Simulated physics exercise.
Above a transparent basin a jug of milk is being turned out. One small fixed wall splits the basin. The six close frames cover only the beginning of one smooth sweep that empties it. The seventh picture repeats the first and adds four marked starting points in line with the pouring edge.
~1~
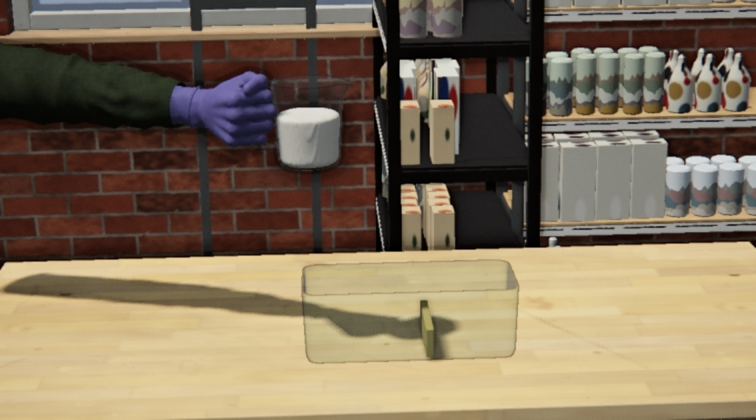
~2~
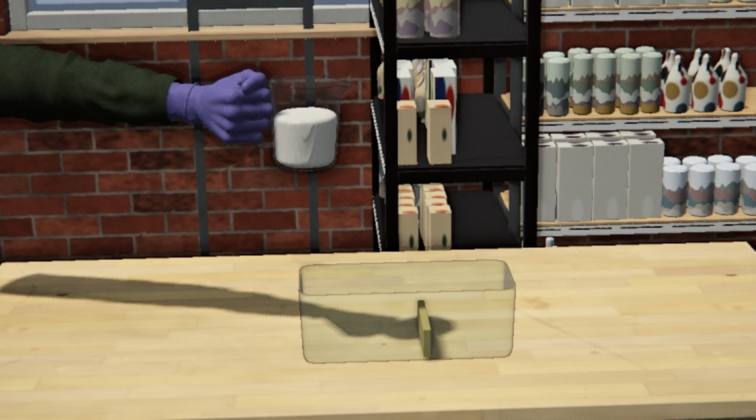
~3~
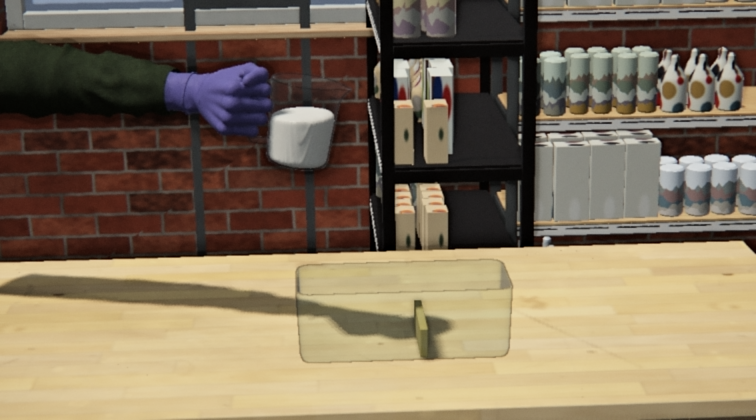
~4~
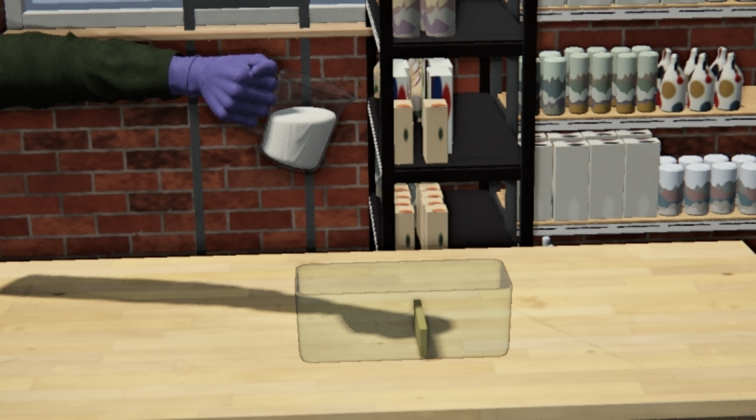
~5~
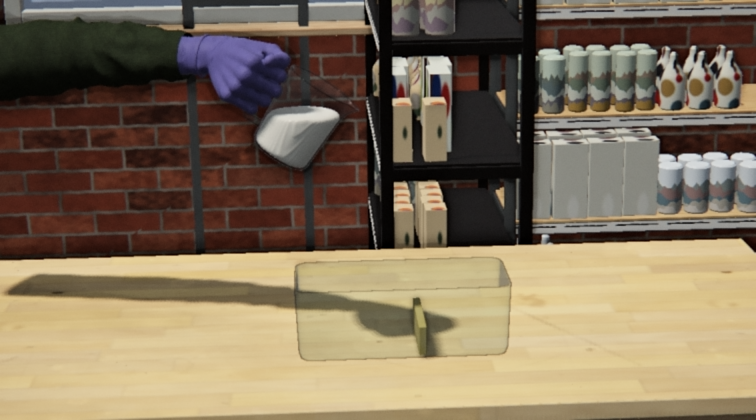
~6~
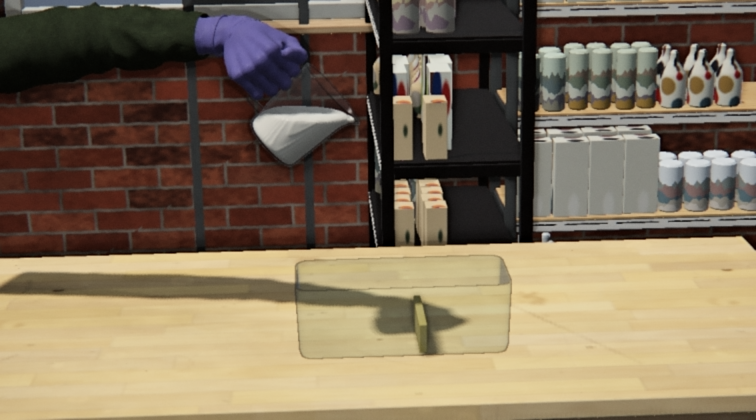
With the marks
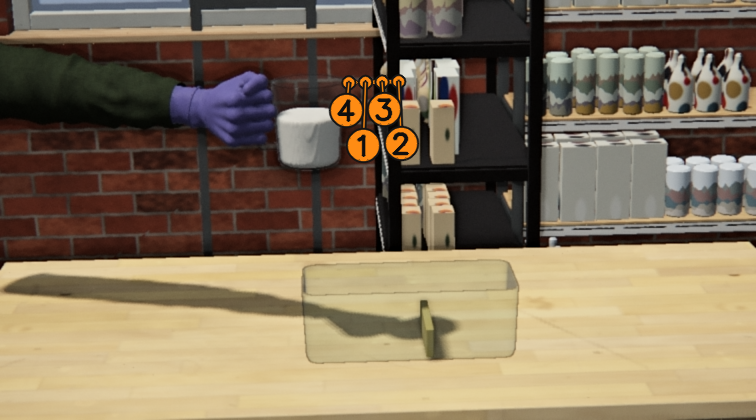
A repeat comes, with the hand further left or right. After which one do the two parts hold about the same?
The answer is dot 1.
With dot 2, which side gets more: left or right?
More ends on the right.
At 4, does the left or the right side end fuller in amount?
More ends on the left.
In orange, 1 at (365, 82); 2 at (398, 81); 3 at (382, 81); 4 at (348, 82).
With 1, about 50 % ends left of the wall and 47 % right of it; 3 % is lost outside.
With 2, about 9 % ends left of the wall and 84 % right of it; 6 % is lost outside.
With 3, about 17 % ends left of the wall and 77 % right of it; 6 % is lost outside.
With 4, about 84 % ends left of the wall and 6 % right of it; 9 % is lost outside.
